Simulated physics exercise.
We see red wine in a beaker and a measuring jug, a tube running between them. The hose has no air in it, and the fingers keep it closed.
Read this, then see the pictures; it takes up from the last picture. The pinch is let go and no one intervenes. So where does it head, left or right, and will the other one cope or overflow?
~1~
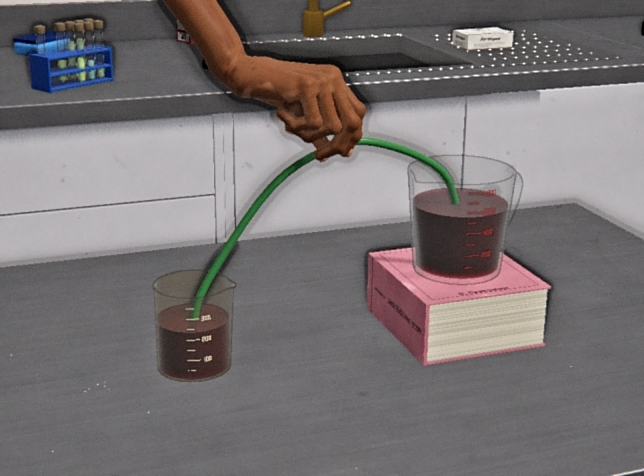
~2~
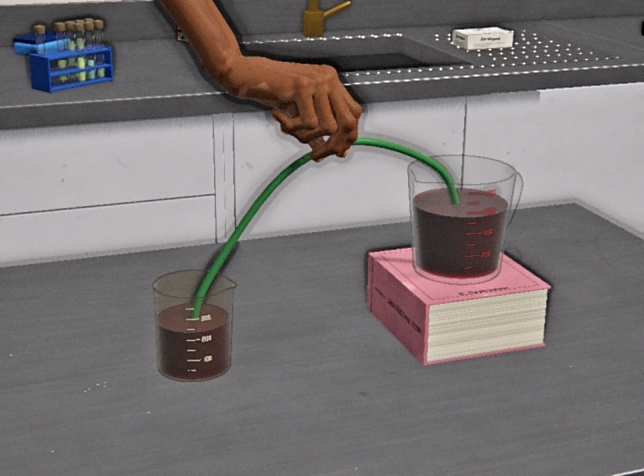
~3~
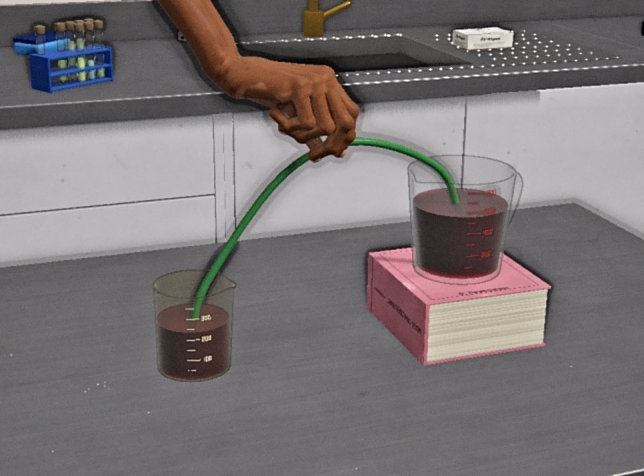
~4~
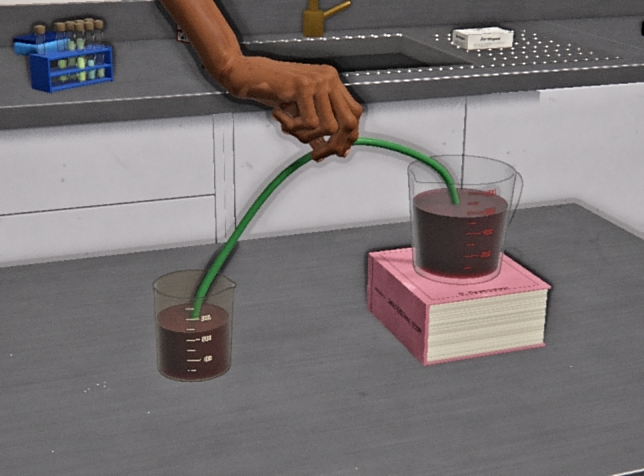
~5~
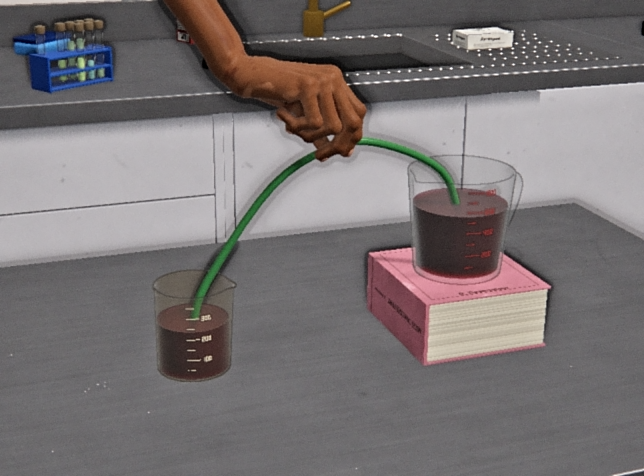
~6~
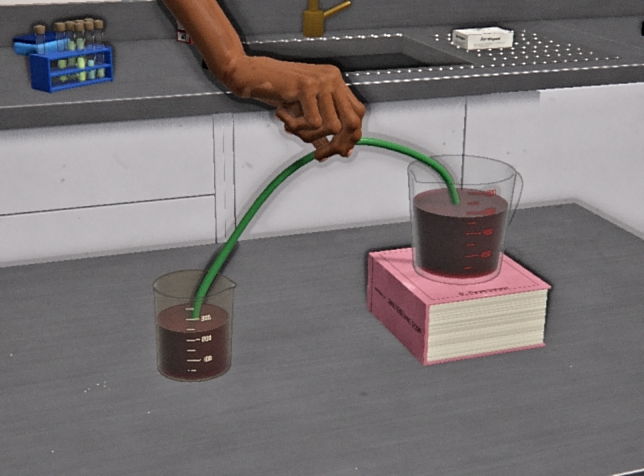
Red wine goes - heads left, receiving - overflows.
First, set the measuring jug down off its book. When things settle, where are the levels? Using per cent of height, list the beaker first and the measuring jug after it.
75 % and 55 %, in order.
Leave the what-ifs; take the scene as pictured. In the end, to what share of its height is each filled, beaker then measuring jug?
100 % and 15 %.
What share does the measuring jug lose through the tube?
Roughly 80 per cent.
Shortly, the beaker is nearly full; the measuring jug is about half full.
Then, the beaker is full to the brim; the measuring jug is about a quarter full; the lower one has lost some.
At the finish, the beaker is full to the brim; the measuring jug is nearly empty; the lower one has lost some; the two surfaces are level.
